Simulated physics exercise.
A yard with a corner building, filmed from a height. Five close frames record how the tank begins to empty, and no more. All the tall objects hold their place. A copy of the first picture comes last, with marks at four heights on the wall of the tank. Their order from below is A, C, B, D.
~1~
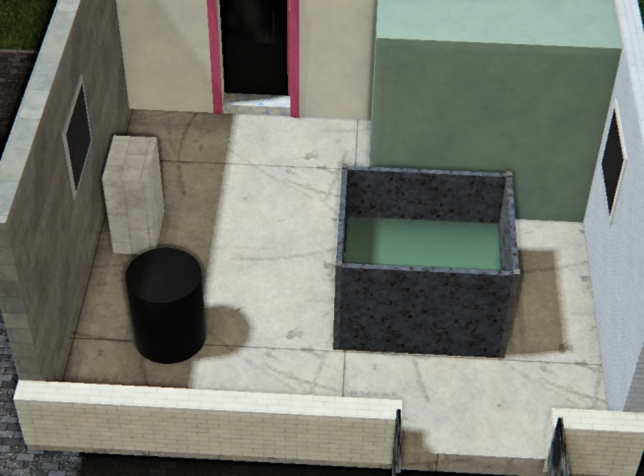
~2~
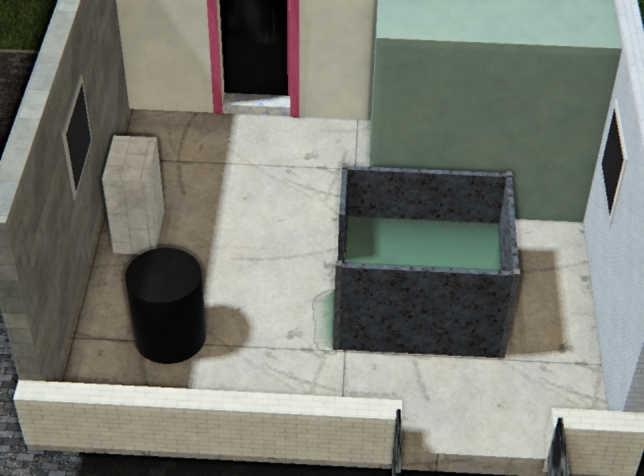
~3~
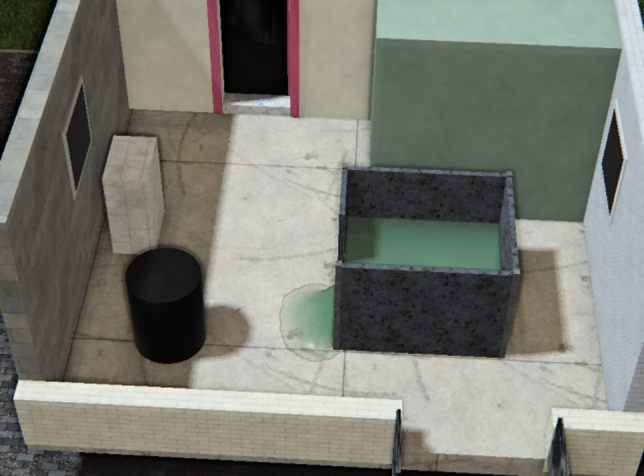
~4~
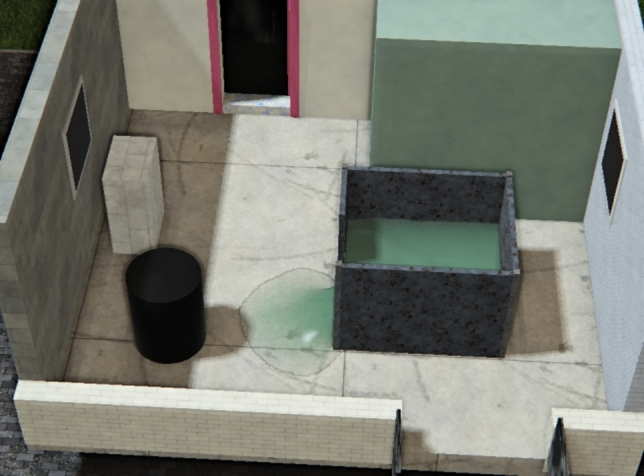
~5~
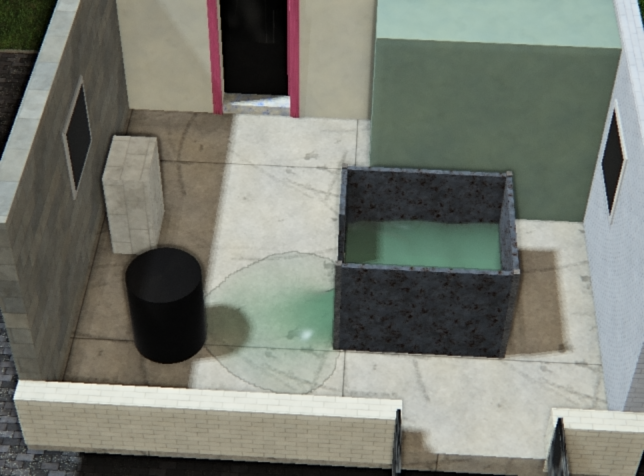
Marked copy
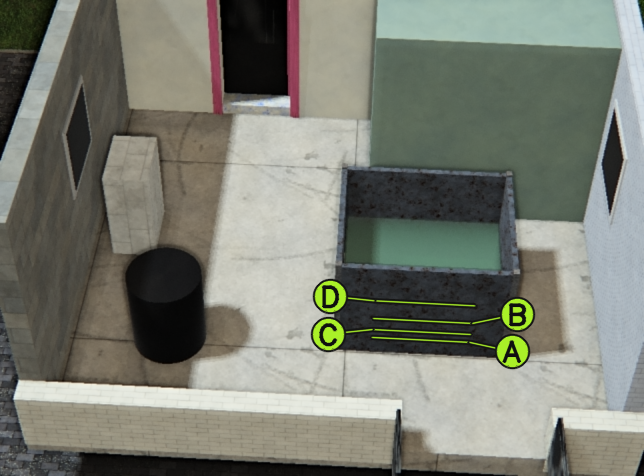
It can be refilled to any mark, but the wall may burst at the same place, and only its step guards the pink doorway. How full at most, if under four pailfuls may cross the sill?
Choose D.
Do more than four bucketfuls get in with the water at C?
No.
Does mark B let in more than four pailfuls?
No, not at all.
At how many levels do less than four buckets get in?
All of the four.
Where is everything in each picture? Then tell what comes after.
Water in the tank at rest, its middle at (422, 264); foot of the pink doorway at (257, 115); open gate at (478, 401), in the first picture.
In the second picture, 1 % of the ground under water, visible out to (327, 347).
In the third picture, 3 % of the ground under water, visible out to (293, 297).
In the fourth picture, 6 % of the ground under water, visible out to (250, 306).
In the fifth picture, 11 % of the ground under water, visible out to (217, 345).
In lime, A at (420, 339); B at (422, 320); C at (421, 332); D at (424, 303); from the bottom up A, C, B, D.
With A, nothing gets over.
With B, nothing gets over.
With C, nothing gets over.
With D, a bucket or two gets in.
